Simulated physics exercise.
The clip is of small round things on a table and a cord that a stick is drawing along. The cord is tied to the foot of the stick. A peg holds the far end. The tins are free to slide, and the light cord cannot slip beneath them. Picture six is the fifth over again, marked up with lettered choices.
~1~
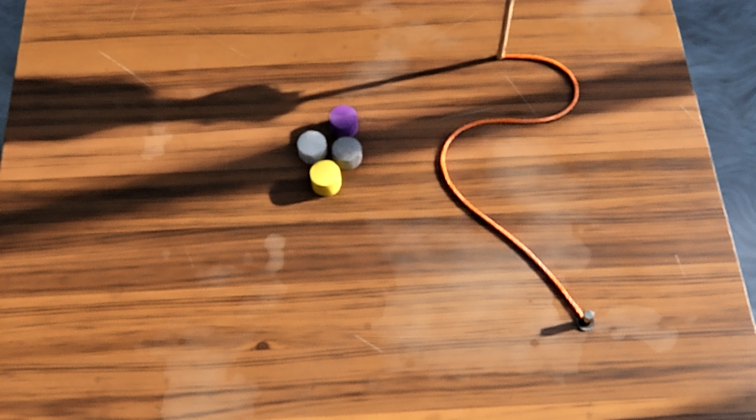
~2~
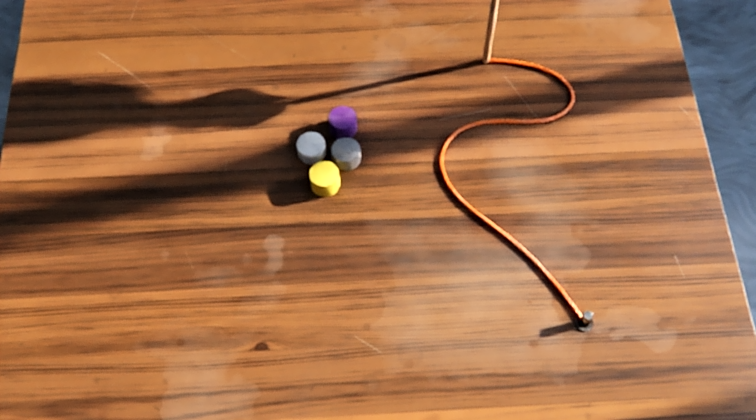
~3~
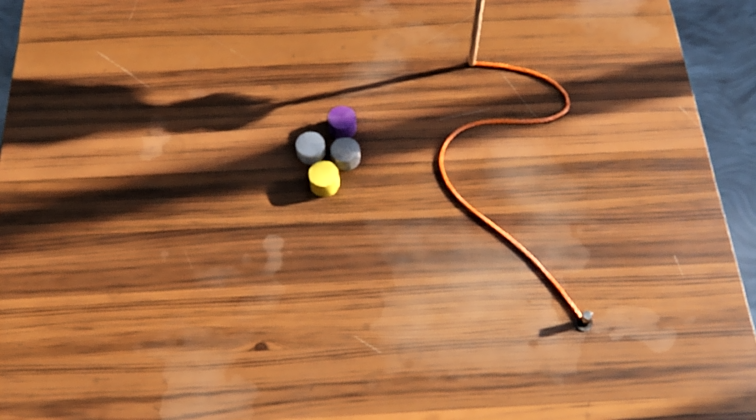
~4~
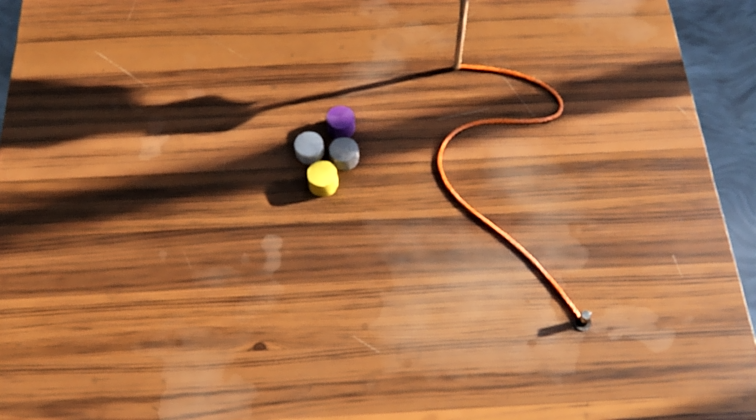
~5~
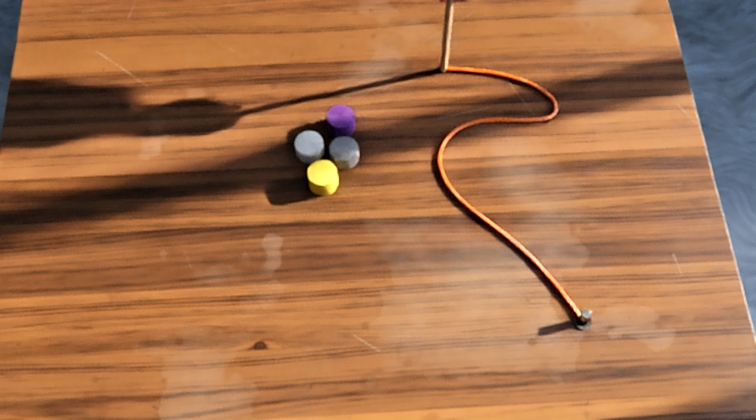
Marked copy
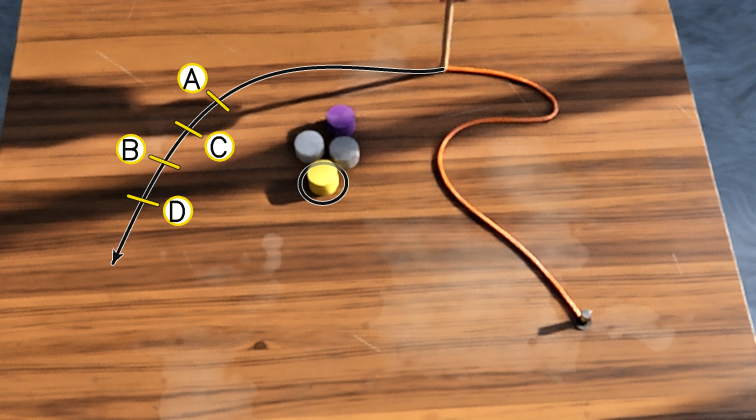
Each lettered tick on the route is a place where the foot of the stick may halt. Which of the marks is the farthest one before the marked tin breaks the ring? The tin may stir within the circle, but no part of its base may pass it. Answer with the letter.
At D, and not beyond.
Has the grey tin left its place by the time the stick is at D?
Yes.
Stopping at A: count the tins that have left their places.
The count is none.
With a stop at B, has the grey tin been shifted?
No.
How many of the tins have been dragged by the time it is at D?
By then, three.
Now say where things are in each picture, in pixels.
Grey tin (347, 153); white tin (312, 148); yellow tin (326, 178), in the first frame.
Yellow tin (325, 179); purple tin (343, 123), in the second frame.
Peg (586, 319); grey tin (345, 154), in the third frame.
White tin (309, 148); yellow tin (323, 179), in the fourth frame.
Purple tin (341, 122); peg (584, 318); grey tin (344, 153), in the fifth frame.
On the marked copy, A at (218, 101); B at (164, 162); C at (189, 129); D at (143, 200); the ring at (323, 183); the route from (443, 69) via (233, 91) to (113, 264).
Taking D. A third of the way, foot of the stick (318, 68); yellow tin (323, 178).
Two thirds of the way, foot of the stick (204, 114); yellow tin (323, 178).
When it is over, foot of the stick (143, 201); grey tin (349, 164); white tin (301, 152); yellow tin (323, 178); purple tin (329, 146); the yellow tin is still in its ring.
As for the rest, A is safe but short; B is safe but short; C is safe but short.
